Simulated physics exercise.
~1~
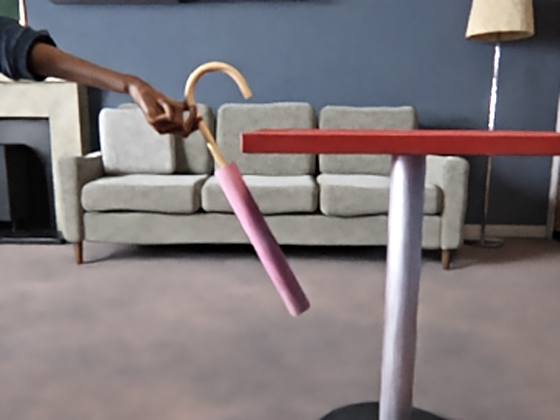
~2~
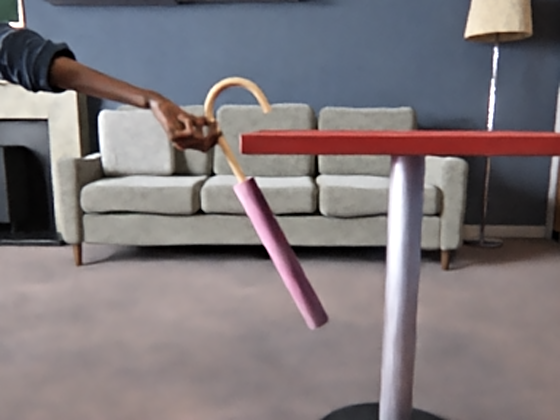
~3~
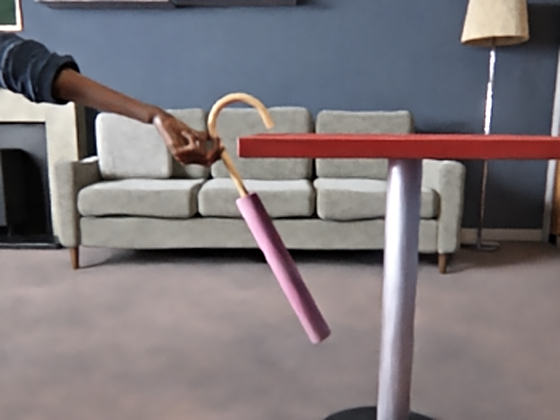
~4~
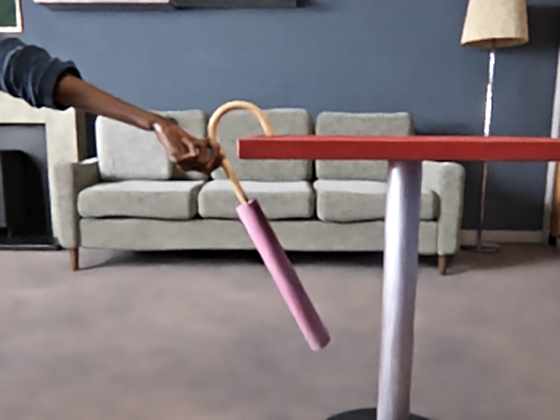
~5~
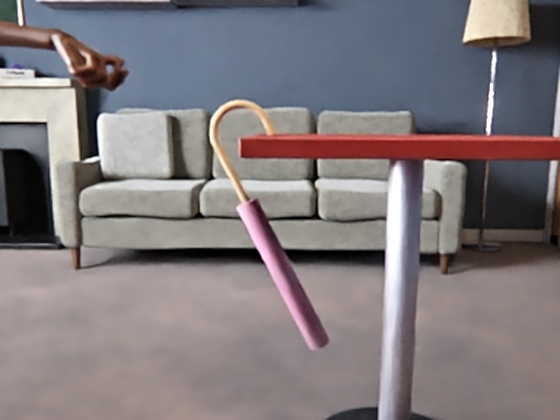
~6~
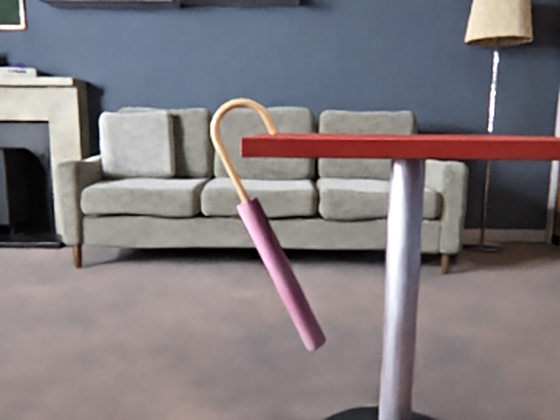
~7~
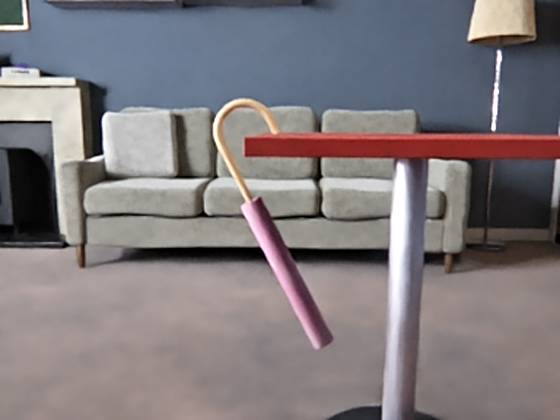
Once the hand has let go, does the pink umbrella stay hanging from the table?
Yes, it stays in place. Its curved handle is hooked over the table's edge and it hangs there at a slant after the hand has gone.
At first, a hand reaches in from the left, holding a closed pink umbrella by its curved wooden handle beside a red table, with a pale sofa and a lamp behind. The hand moves the umbrella a little to the right and down until the crook reaches over the table's edge. It pauses there briefly, still gripping the handle. Then the fingers let go, and the arm draws back to the left and out of view. The umbrella stays hooked on the edge, hanging at a slant without falling.
